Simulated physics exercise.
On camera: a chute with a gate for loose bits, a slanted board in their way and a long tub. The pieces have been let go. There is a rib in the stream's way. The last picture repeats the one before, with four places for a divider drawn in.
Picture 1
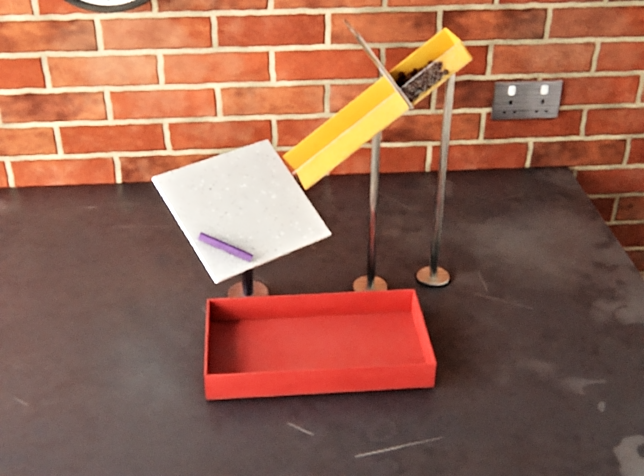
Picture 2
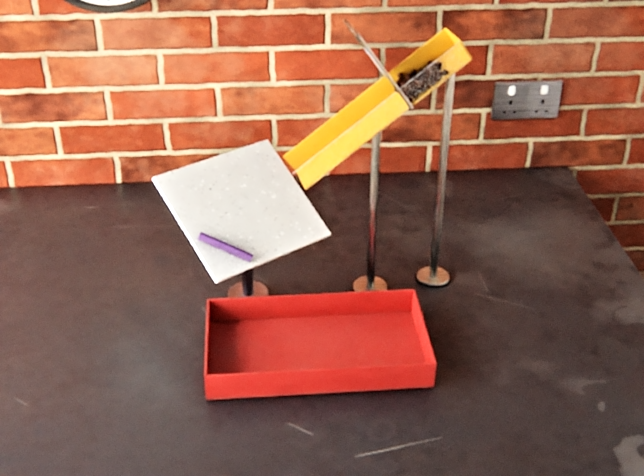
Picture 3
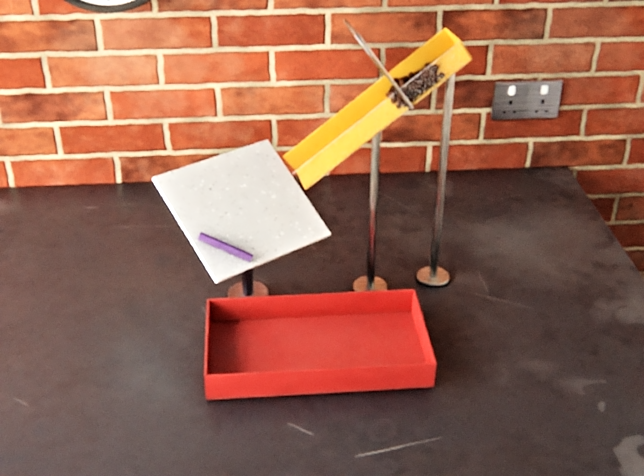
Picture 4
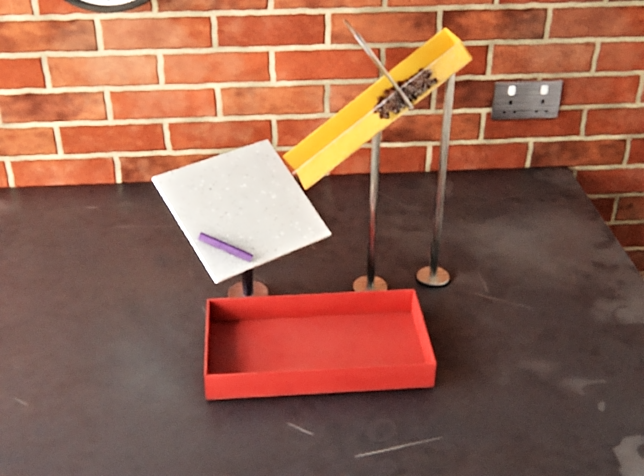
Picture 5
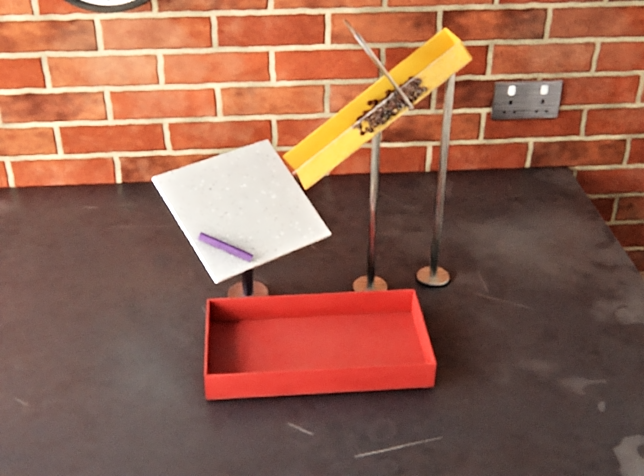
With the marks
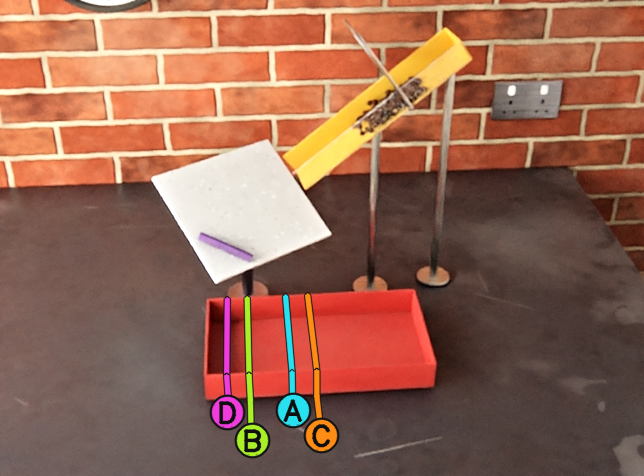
A yellow chute sloped down toward a tilted white board with a purple strip, above a red tub, and small dark bits slid from behind a gate partway down the chute, spreading out.
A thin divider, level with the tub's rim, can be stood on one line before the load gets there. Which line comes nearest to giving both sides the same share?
Use line A.
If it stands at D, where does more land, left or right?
The right side.
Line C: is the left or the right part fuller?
The left side.
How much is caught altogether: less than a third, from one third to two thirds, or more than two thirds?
About that: More than two thirds.
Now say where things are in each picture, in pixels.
Load behind the gate (413, 83), allspice berries; lip of the chute (301, 180), sloping fairly steeply, in the first frame.
Middle of the board (244, 206), tilted fairly steeply; middle of its low edge (277, 257); of its high edge (212, 157), in the second frame.
Front corners of the tub (205, 376) and (436, 363), empty; front of the load (389, 95), in the third frame.
Middle of the load (401, 92); its front (375, 111), roughly a quarter of the way to the lip; rib from (200, 233) to (253, 256), in the fourth frame.
Middle of the load (386, 105); its front (354, 126), roughly half of the way to the lip, in the fifth frame.
On the marked copy, line A crosses the front rim at (291, 371); line B crosses the front rim at (248, 373); line C crosses the front rim at (316, 370); line D crosses the front rim at (226, 374).
With A, of what is caught, roughly half on the left of the divider, roughly half on the right.
With B, of what is caught, about a tenth on the left of the divider, almost all on the right.
With C, of what is caught, almost all on the left of the divider, about a tenth on the right.
With D, of what is caught, just a few on the left of the divider, almost all on the right.
